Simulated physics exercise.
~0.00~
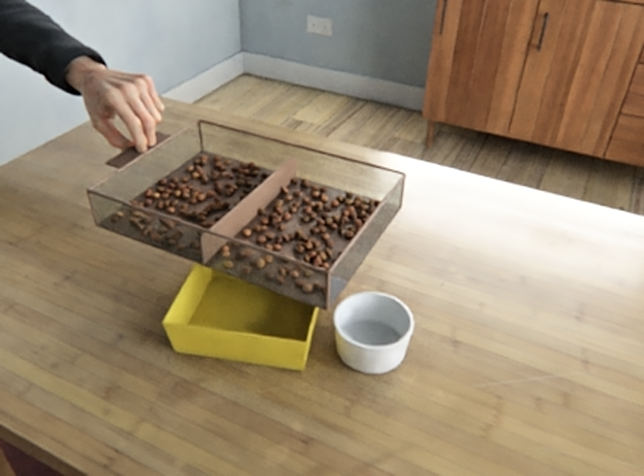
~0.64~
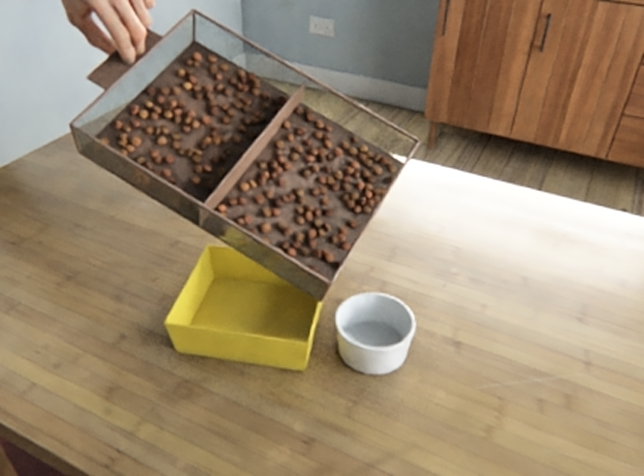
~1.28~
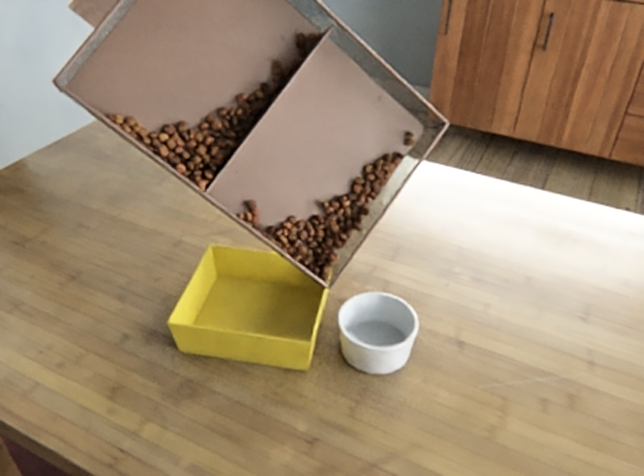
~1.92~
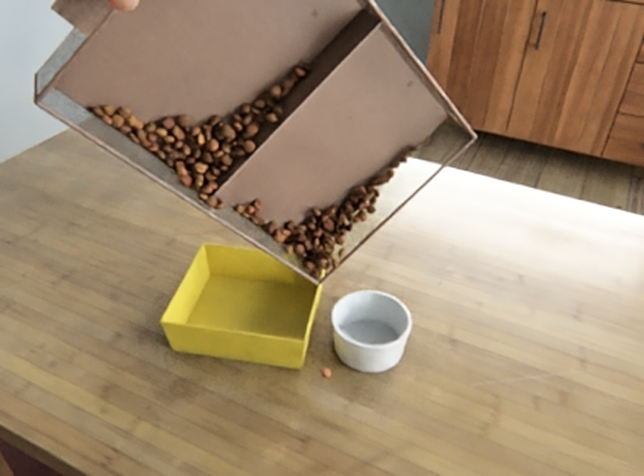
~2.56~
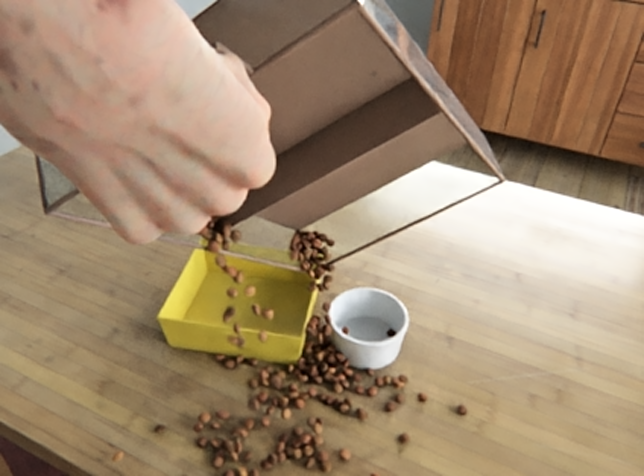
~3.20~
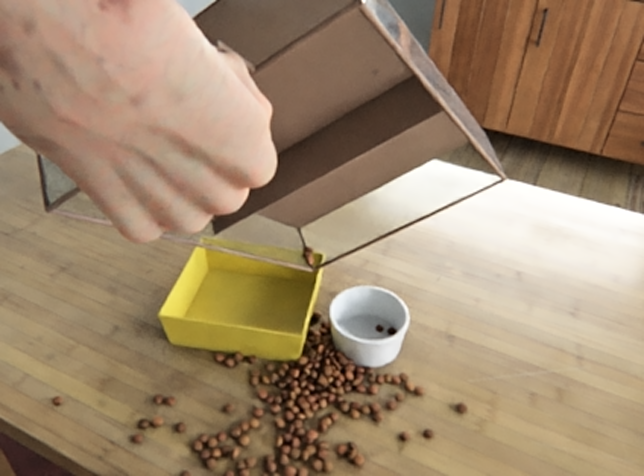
A hand holds a clear-sided brown drawer tray, split by a partition and scattered with brown kibble, over a wooden table seen from above at an angle, with a wooden cabinet behind. Below it sit a yellow tin on the left and a small white dish on the right. The hand tips the tray steeply, and the kibble slides into heaps along its lower edges. A first piece drops onto the table, then the rest pours down in front of the tin and dish. The tray stays tilted, nearly empty, with most pieces spread on the tabletop, a couple in the dish and the tin looking empty.
